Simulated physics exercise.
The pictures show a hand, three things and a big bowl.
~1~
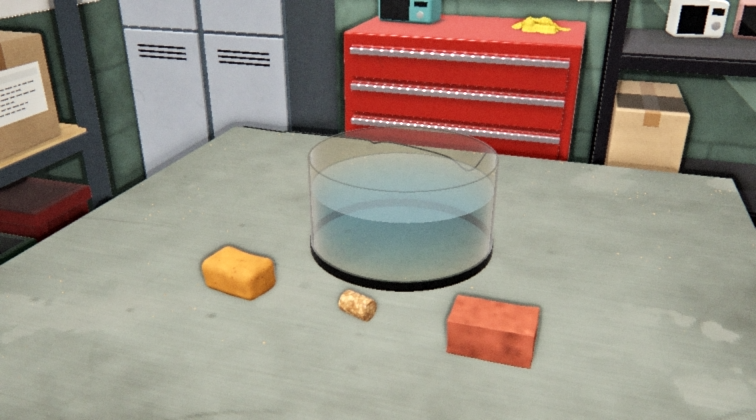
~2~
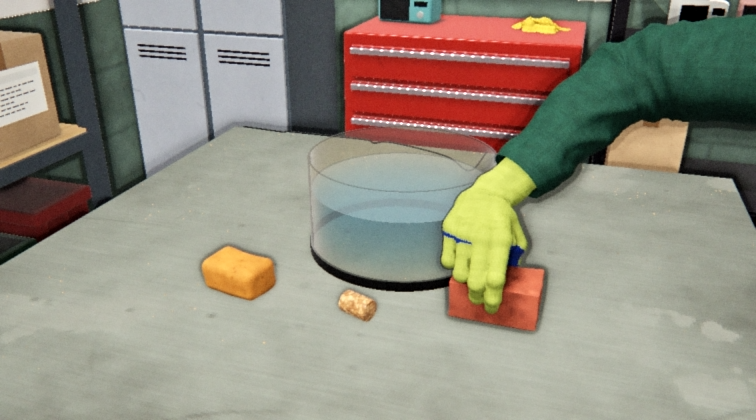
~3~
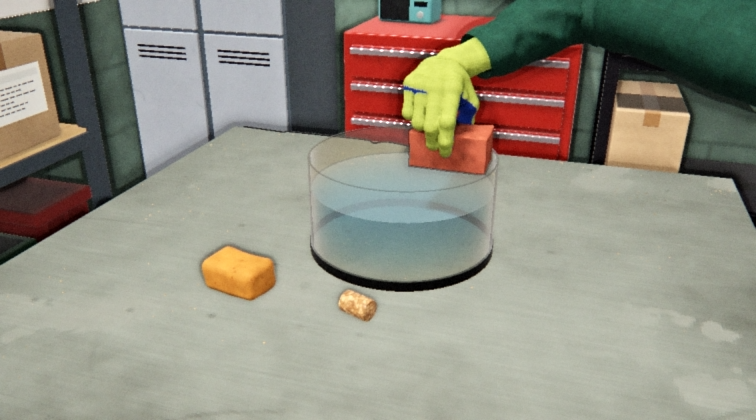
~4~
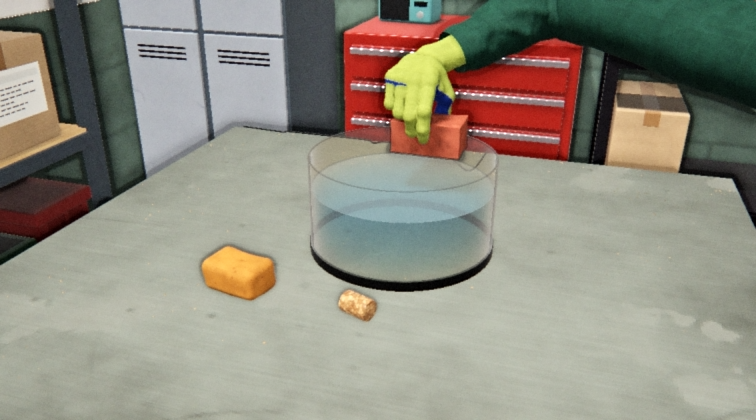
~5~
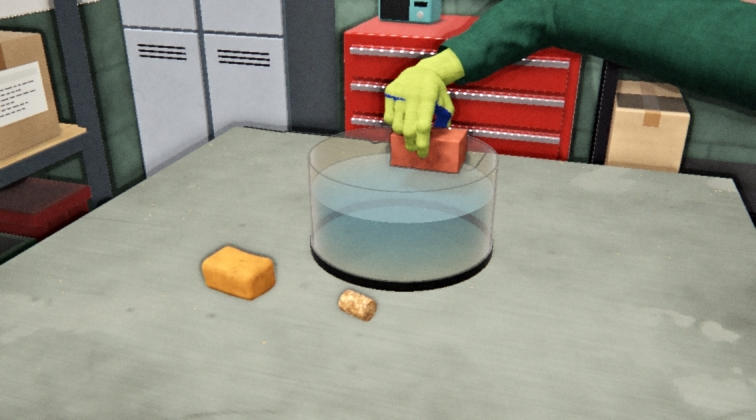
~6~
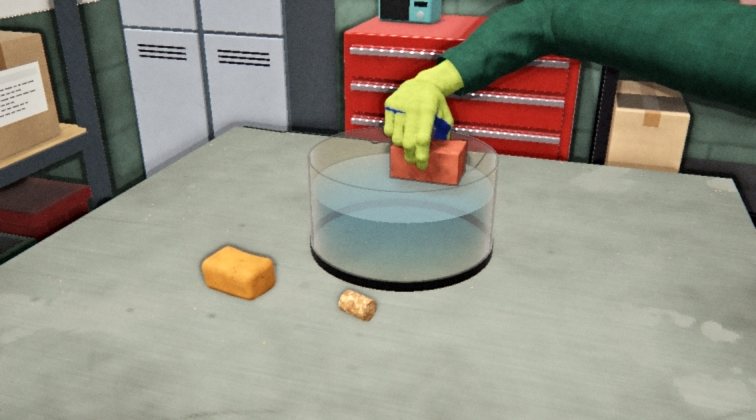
A gloved hand reached in from the right, picked up the reddish brick beside a cork and an orange-yellow block, carried it over a clear bowl of water, and lowered it toward the surface.
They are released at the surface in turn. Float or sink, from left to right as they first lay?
From the left: It floats, it floats, it sinks.
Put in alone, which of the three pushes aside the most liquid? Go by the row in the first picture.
It is the one on the right.
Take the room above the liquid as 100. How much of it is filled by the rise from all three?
Near 14 in a hundred.
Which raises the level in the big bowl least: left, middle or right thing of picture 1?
It is the middle object.
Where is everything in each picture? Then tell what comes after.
In the first picture, the row from the left; bread roll (239, 274); cork (358, 306); piece of brick (493, 331).
In the second picture, a hand picks up the piece of brick; piece of brick (496, 293); cork (358, 306).
In the third picture, it is carried over; piece of brick (452, 146); bread roll (239, 274).
In the fourth picture, it is above the big bowl; piece of brick (430, 134); cork (358, 306).
In the fifth picture, it comes down; piece of brick (429, 148); bread roll (239, 274).
In the sixth picture, it is just over the surface; bread roll (239, 274); cork (358, 306); piece of brick (429, 159).
A moment on, the piece of brick drops to the bottom.
Further on, the cork stays afloat.
When it is over, the bread roll stays afloat; afloat, bread roll and cork.
